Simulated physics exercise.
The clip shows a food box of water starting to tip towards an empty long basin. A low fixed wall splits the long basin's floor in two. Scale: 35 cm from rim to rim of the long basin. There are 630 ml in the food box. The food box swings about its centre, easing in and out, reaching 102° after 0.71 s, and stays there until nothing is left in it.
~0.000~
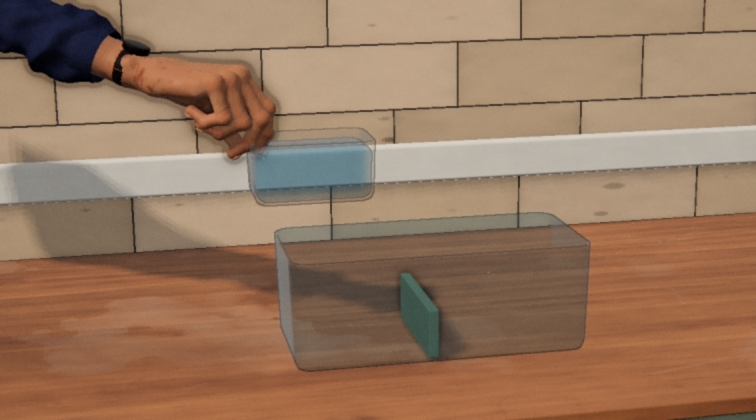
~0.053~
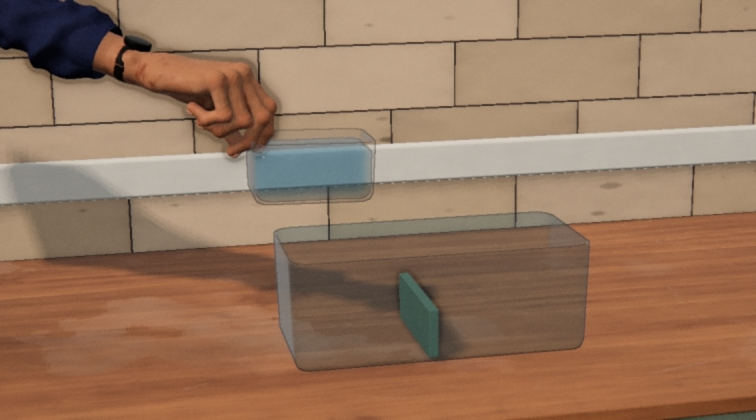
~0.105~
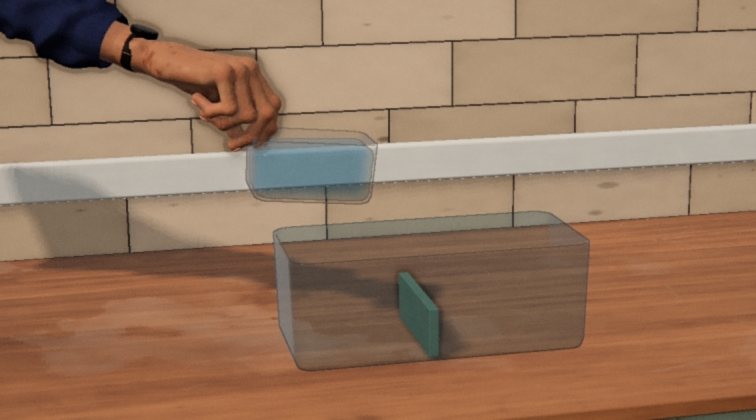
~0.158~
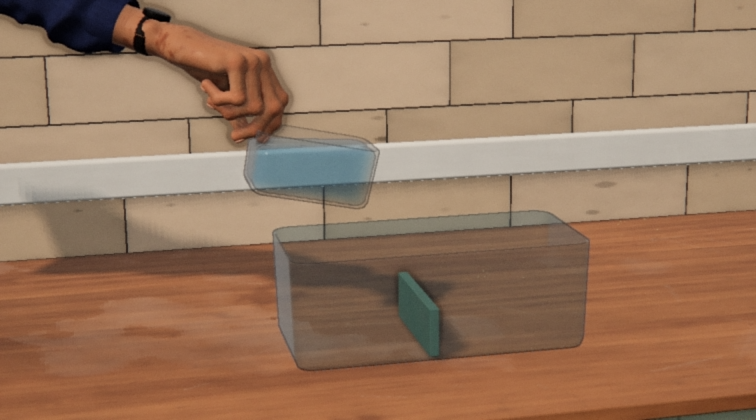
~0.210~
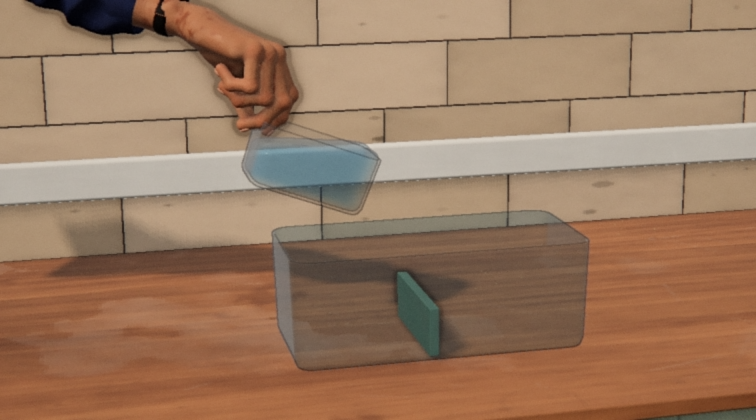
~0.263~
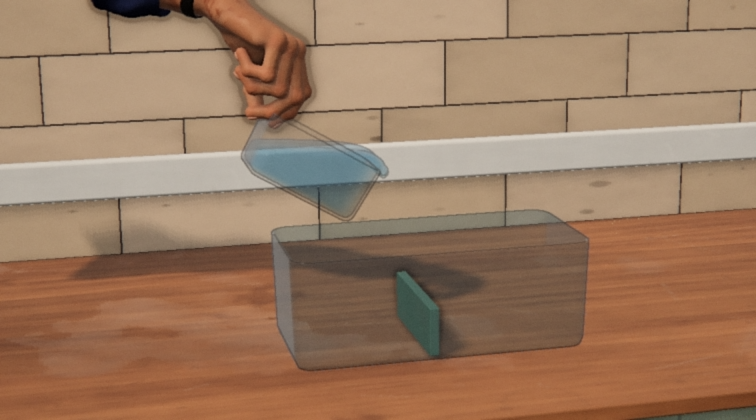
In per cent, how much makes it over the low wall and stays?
Roughly 47 per cent is past the wall.
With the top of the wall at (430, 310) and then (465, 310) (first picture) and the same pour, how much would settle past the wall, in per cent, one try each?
In turn about 35 and 15 per cent.
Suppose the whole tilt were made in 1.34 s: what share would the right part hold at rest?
In that case some 60 per cent.
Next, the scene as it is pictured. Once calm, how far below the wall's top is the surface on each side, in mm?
Left about 44 mm, right about 48 mm.
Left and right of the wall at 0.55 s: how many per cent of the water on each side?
Near 20 on the left, 34 on the right.
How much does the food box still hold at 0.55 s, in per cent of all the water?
Some 20 per cent.
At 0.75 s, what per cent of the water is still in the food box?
Near 5 in a hundred.
By 0.55 s the tilt is 89° and 21 per cent is still to pour, 21 is left of the wall and 34 right of it.
By 0.75 s the tilt is 102° and 5 per cent is still to pour, 47 is left of the wall and 46 right of it.
By 0.97 s the tilt is 102° and 0 per cent is still to pour, 52 is left of the wall and 47 right of it.
By 1.21 s the tilt is 102° and 0 per cent is still to pour, 53 is left of the wall and 47 right of it.
At rest 53 per cent lies left of the wall, 47 right of it and 1 outside.
